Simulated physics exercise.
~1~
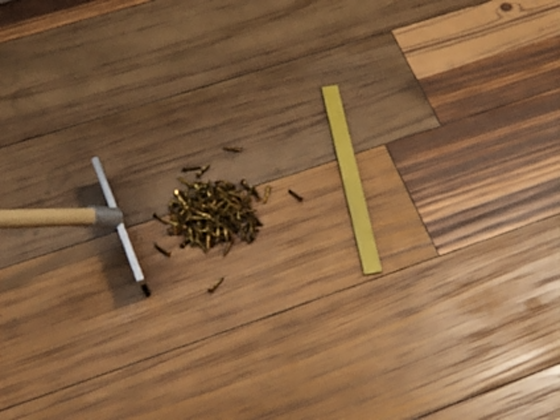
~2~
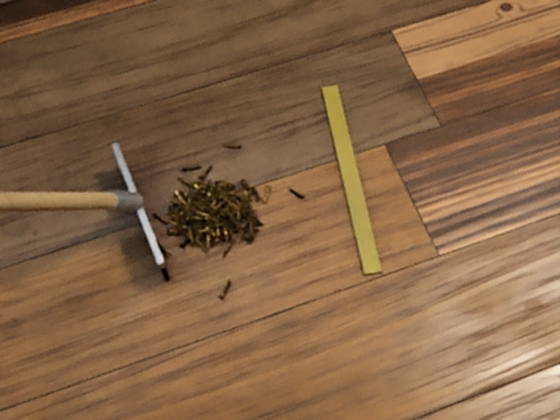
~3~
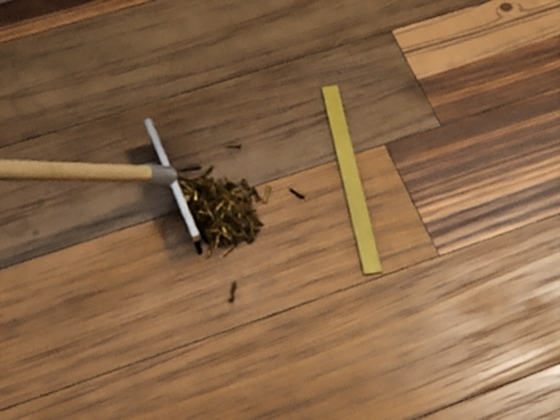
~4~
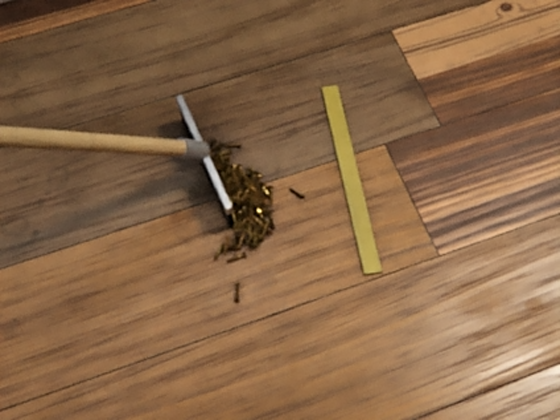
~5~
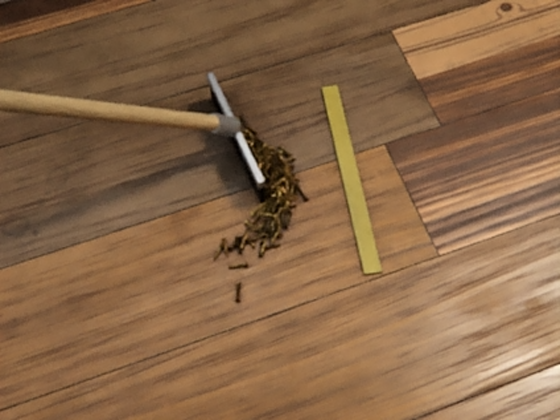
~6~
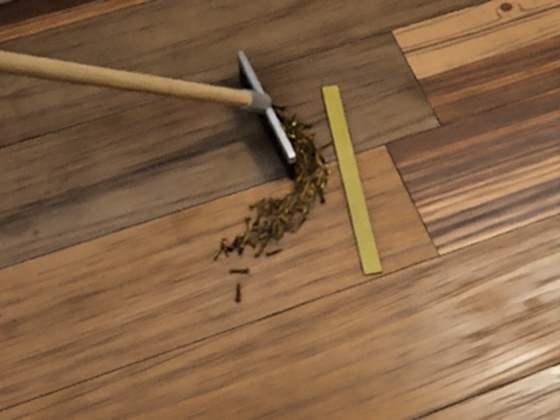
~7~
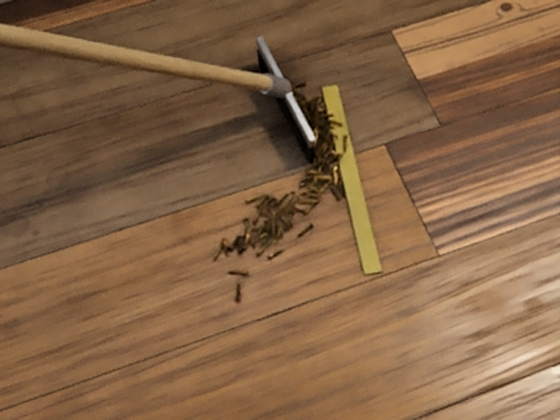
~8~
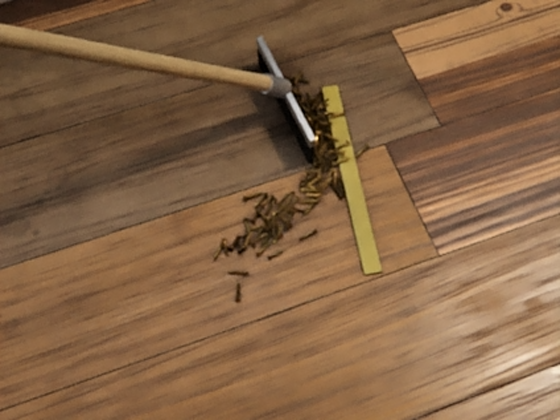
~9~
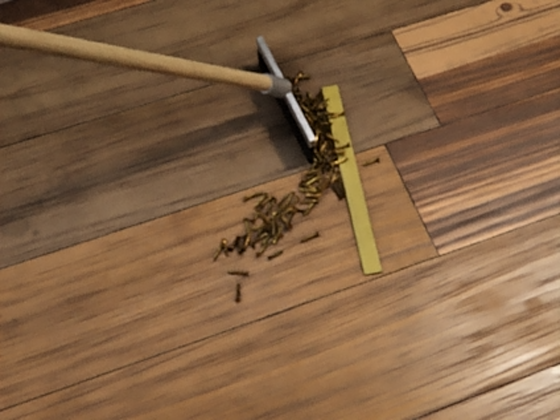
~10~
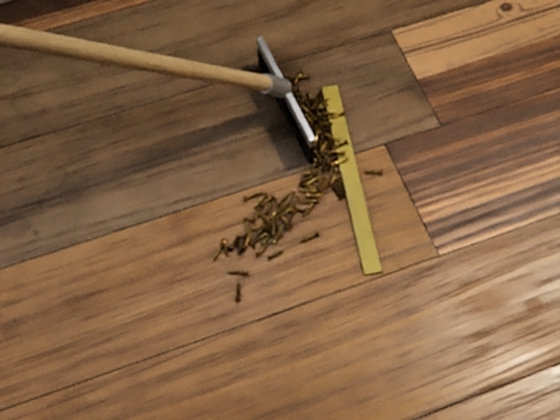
In the video, a squeegee with a wooden handle pushes a pile of brass-coloured screws rightwards and upwards across a wooden floor towards a yellow strip, then stops just short of it, leaving the screws in a trail, with a few reaching the strip and one lying beyond.
